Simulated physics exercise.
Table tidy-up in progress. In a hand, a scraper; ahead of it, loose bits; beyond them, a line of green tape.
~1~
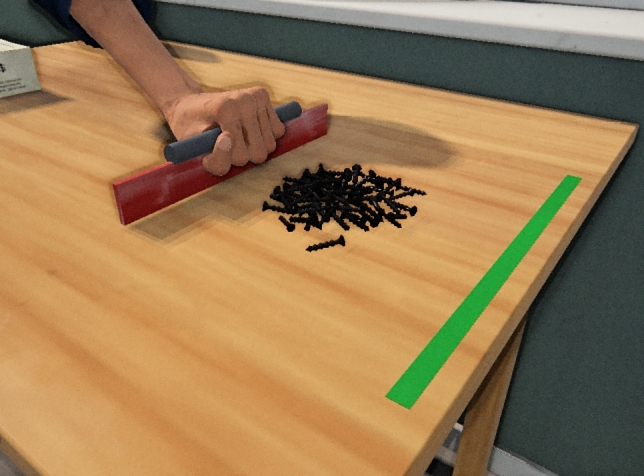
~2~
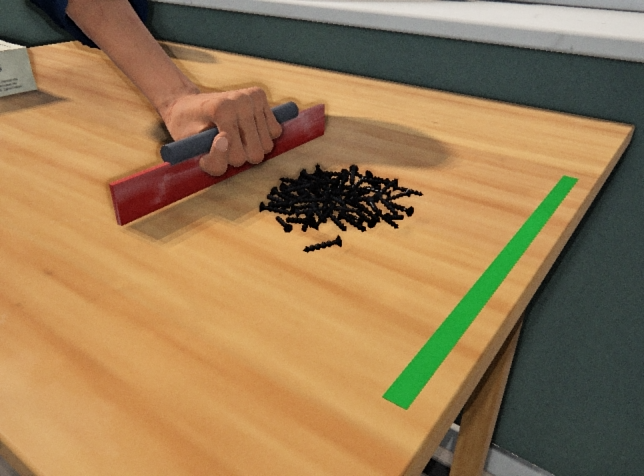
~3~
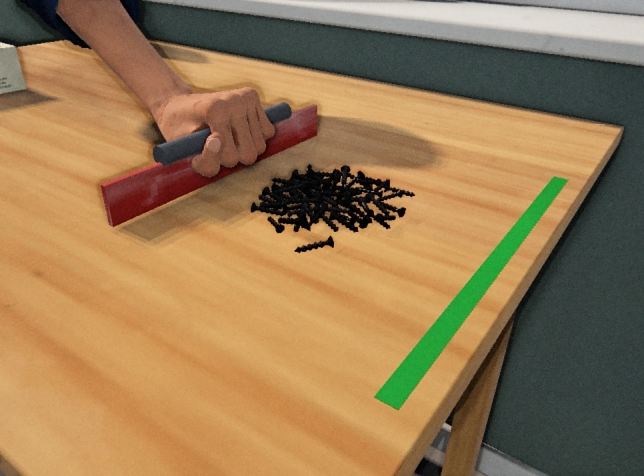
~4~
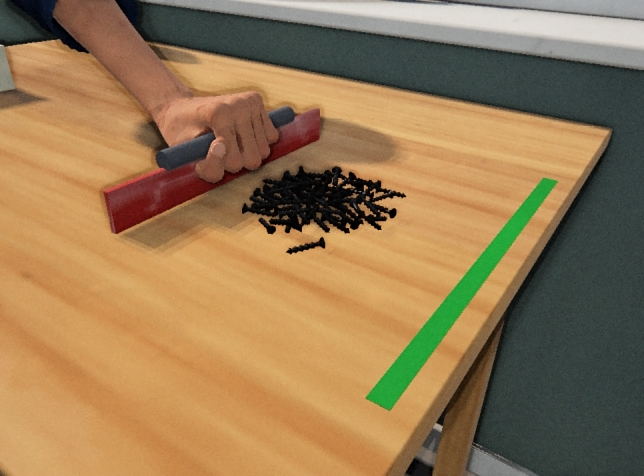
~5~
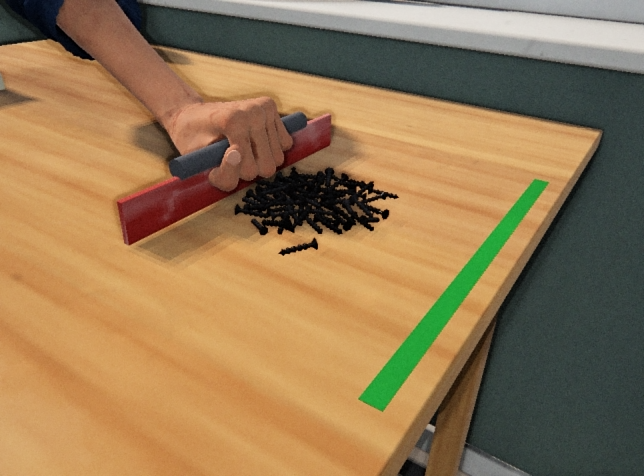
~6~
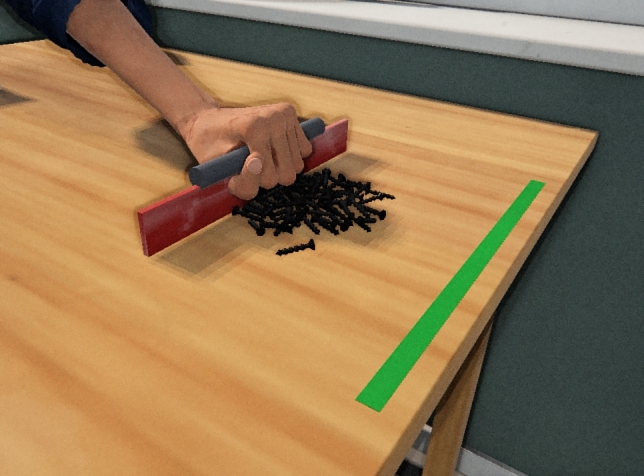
On a wooden table with a strip of green tape near its edge, a hand held a red scraper still beside a heap of black screws, then slid it right, nudging a few of them.
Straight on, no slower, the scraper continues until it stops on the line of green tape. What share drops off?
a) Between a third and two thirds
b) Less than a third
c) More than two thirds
c, more than two thirds.
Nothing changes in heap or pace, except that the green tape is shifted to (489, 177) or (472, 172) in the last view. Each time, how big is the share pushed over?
About 10 and 0 per cent.
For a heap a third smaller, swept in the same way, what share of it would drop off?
Estimate: Around 100 %.
Shortly afterwards, scraper still moving, near (372, 187); heap all on the table, its front near (447, 245).
Next, scraper stopped at the green tape; heap near two thirds over the edge.
Some moments later, scraper stopped at the green tape; heap all but a few over the edge.
In the end, scraper stopped at the green tape; heap all but a few over the edge.
